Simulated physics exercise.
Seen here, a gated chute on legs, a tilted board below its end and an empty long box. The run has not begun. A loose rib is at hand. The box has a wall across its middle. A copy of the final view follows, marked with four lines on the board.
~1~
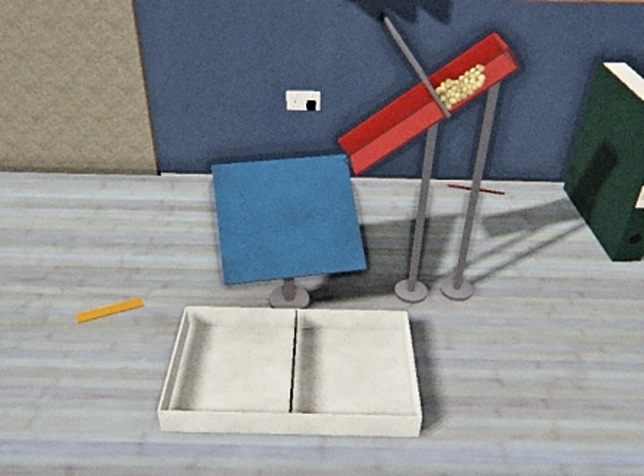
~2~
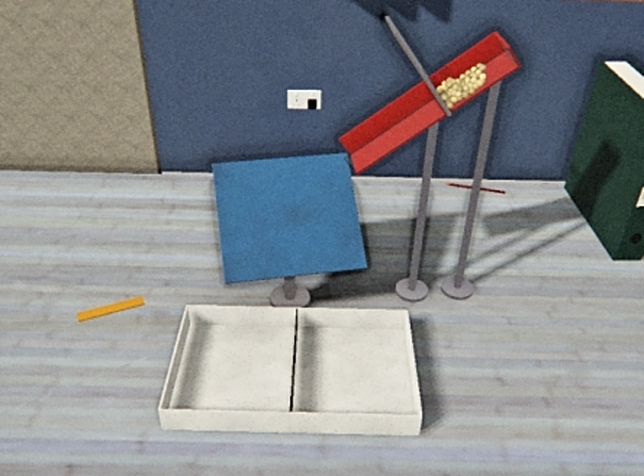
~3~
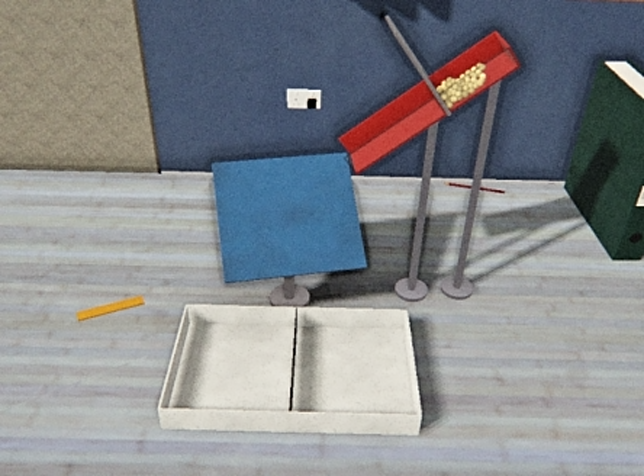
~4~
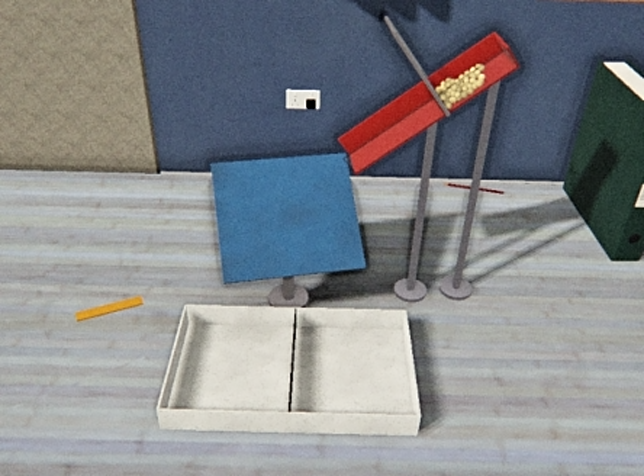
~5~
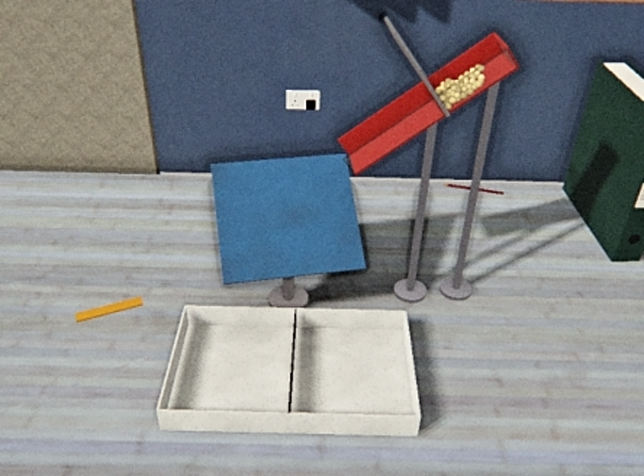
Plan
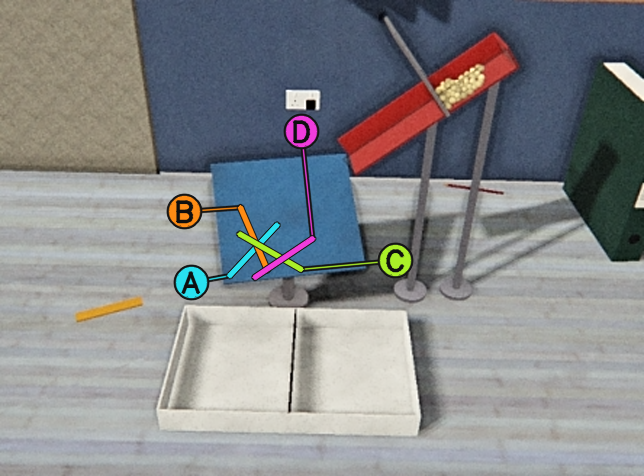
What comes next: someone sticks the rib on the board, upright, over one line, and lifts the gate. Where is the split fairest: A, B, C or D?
It is B.
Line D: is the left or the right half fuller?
More lands on the left.
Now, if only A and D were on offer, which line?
It is A.
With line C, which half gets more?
More lands on the right.
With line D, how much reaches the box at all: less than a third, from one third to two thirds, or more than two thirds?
Line D gives more than two thirds.
On the marked copy, line A from (277, 225) to (229, 275); line B from (240, 207) to (267, 270); line C from (239, 234) to (301, 269); line D from (312, 238) to (254, 277).
With A, of what is caught, most in the left half, about a quarter in the right.
With B, of what is caught, about half in the left half, about half in the right.
With C, of what is caught, a small part in the left half, most in the right.
With D, of what is caught, nearly all in the left half, a stray few in the right.
